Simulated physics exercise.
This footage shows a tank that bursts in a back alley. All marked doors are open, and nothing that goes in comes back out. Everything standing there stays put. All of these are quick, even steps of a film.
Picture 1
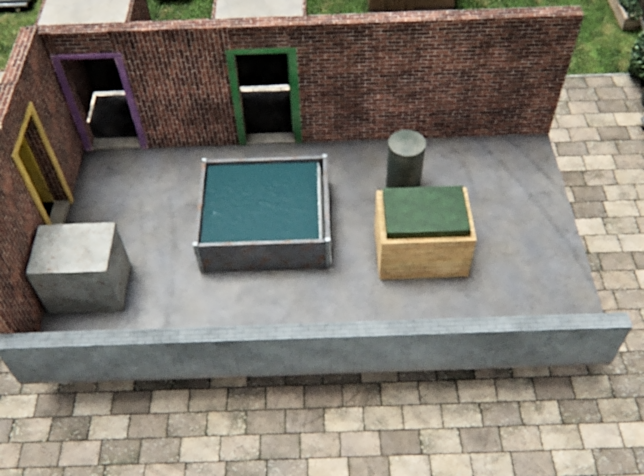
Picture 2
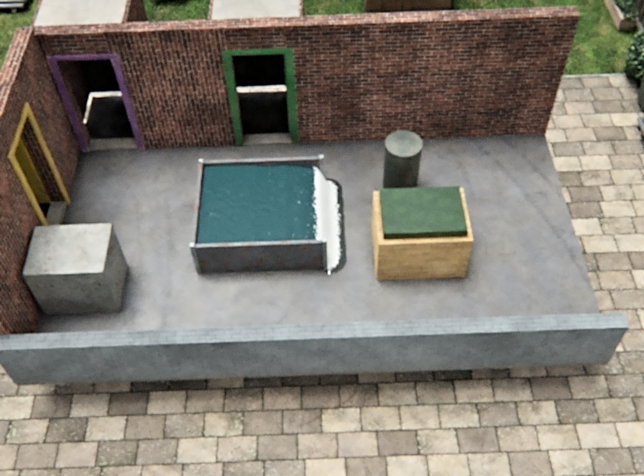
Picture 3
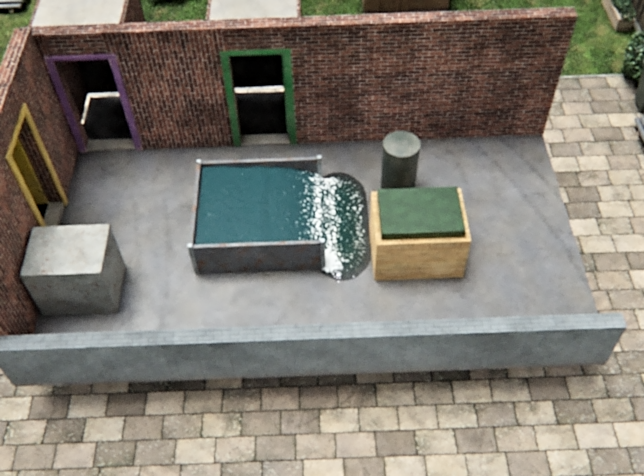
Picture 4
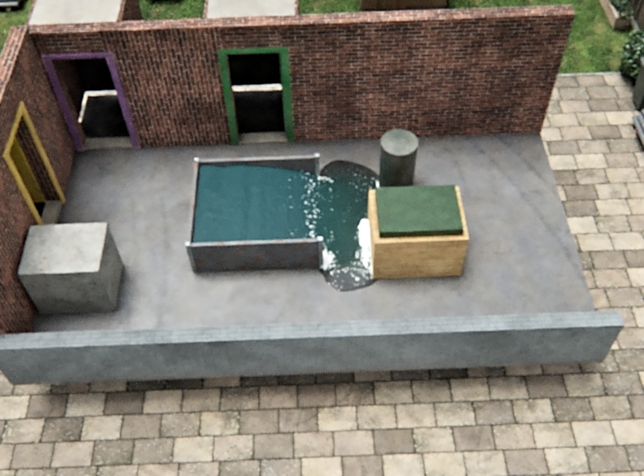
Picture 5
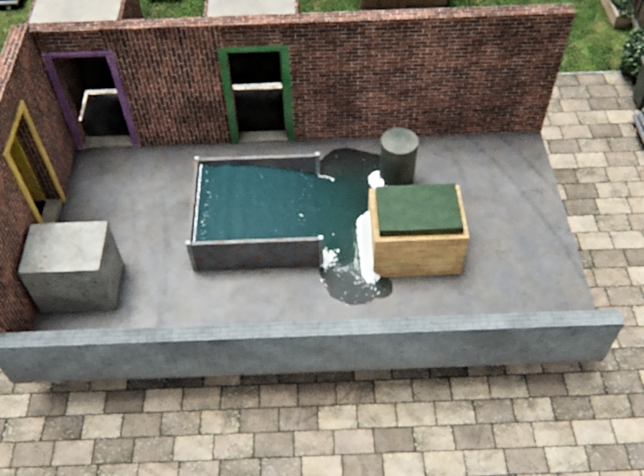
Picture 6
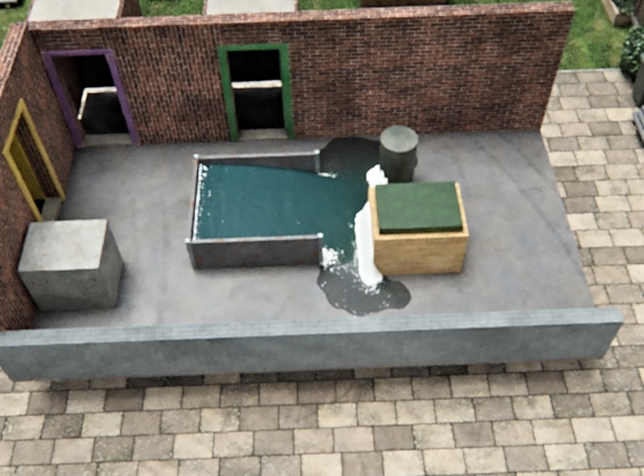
Dark teal water pouring from the open right side of a tank, spreading across grey ground and foaming against a wooden box.
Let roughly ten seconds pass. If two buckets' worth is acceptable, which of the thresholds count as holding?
The yellow door counts as holding, the purple door counts as holding, the green door counts as holding.
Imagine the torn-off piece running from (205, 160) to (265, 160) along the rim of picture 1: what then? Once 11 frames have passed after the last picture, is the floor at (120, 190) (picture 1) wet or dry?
At that place: Awash.
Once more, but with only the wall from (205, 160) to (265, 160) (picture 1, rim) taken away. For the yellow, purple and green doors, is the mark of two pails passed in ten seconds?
So the yellow one ends up below, the purple one ends up above and the green one ends up above.
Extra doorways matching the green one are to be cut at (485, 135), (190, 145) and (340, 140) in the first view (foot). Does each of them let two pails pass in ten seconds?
Doors one to three: Does not reach it / does not reach it / beats it.
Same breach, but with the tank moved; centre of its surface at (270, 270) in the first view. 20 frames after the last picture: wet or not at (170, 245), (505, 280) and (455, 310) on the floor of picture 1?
Going through the three places: Out of reach, in the spill, in the spill.
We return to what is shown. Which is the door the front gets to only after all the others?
Last in line is the one in yellow.
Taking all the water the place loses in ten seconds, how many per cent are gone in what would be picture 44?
Approximately 75 %.
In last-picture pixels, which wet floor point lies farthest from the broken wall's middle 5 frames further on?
Near (543, 181).
A moment on, water covers 30 % of the floor; the yellow door not reached, the purple door not reached, the green door not reached.
Next, water covers 45 % of the floor; the yellow door not reached, the purple door not reached, the green door not reached.
Then, water covers 70 % of the floor; the yellow door not reached, the purple door not reached, the green door wet at the sill, nothing in.
Later, water covers 90 % of the floor; the yellow door wet at the sill, nothing in, the purple door wet at the sill, nothing in, the green door wet at the sill, nothing in.
In the end, water covers 95 % of the floor; the yellow door wet at the sill, nothing in, the purple door wet at the sill, nothing in, the green door wet at the sill, nothing in.
